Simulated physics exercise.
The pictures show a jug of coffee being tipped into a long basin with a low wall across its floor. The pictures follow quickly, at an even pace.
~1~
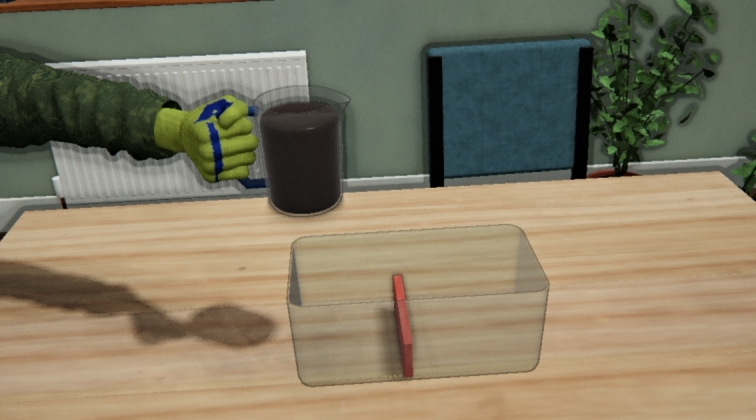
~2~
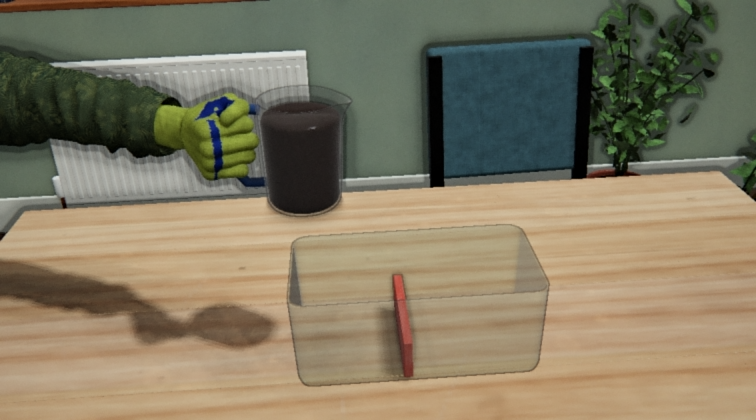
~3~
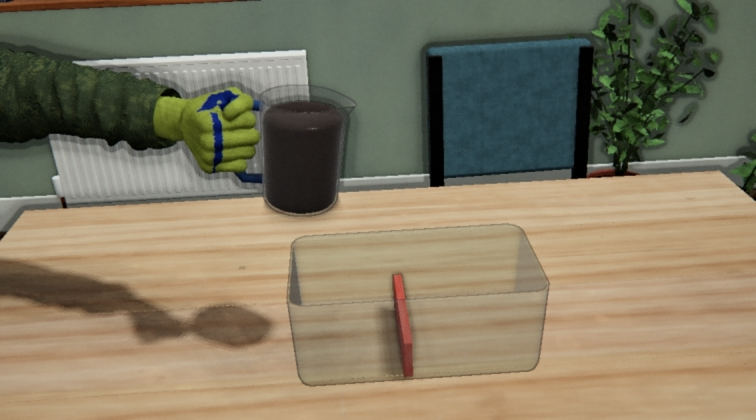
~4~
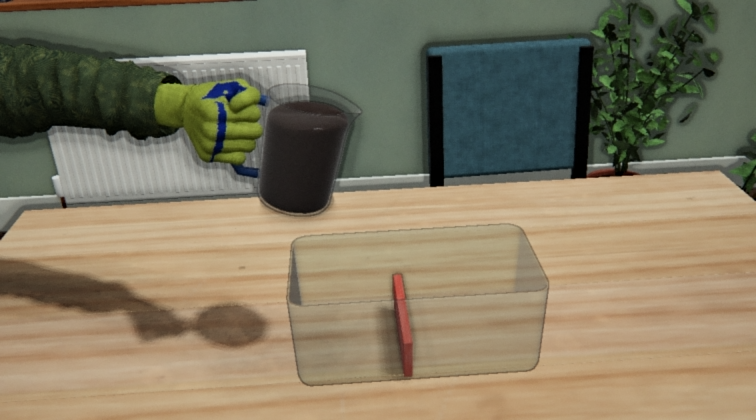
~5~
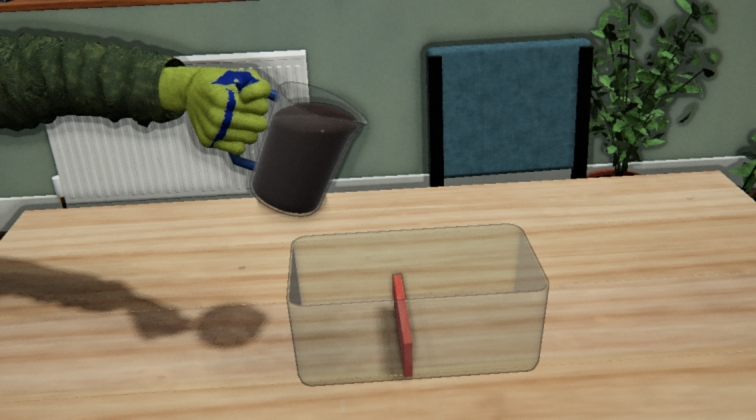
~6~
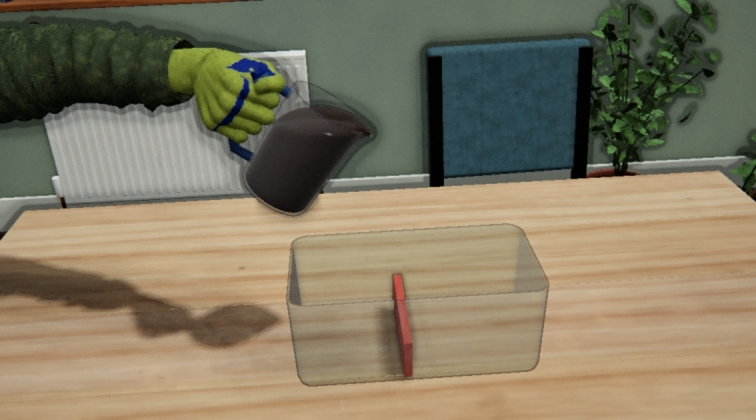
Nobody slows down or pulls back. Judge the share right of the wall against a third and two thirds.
In the end above two thirds is right of the wall.
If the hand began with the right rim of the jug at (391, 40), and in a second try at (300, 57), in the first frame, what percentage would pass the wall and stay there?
In turn 85 and 25 in a hundred.
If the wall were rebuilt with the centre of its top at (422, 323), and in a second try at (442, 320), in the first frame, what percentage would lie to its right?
First some 65, then 20 per cent.
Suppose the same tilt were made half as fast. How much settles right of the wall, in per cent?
Roughly 95 in a hundred.
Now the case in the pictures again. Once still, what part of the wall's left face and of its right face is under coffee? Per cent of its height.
Left about 0, right about 40.
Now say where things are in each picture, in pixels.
Tilt 0°; pouring edge (350, 98); surface from (259, 116) to (340, 111); the long basin's rim runs from (290, 271) to (534, 256); the wall's top is at (402, 308), in the first frame.
Tilt 2°; pouring edge (352, 99); surface from (261, 115) to (340, 112), in the second frame.
Tilt 6°; pouring edge (356, 103); surface from (263, 113) to (344, 113), in the third frame.
Tilt 14°; pouring edge (362, 110); surface from (267, 114) to (349, 115), in the fourth frame.
Tilt 24°; pouring edge (369, 121); surface from (265, 132) to (358, 119), in the fifth frame.
Tilt 36°; pouring edge (373, 134); surface from (261, 141) to (367, 124), in the sixth frame.
A moment on, the jug is tipped right over and 58 per cent is still to pour, 0 is left of the wall and 13 right of it.
Next, the jug is tipped right over and 14 per cent is still to pour, 4 is left of the wall and 62 right of it.
Then the jug is tipped right over and 1 per cent is still to pour, 4 is left of the wall and 90 right of it.
Later the jug is tipped right over and 0 per cent is still to pour, 6 is left of the wall and 93 right of it.
Finally, 6 per cent lies left of the wall, 93 right of it and 1 outside.
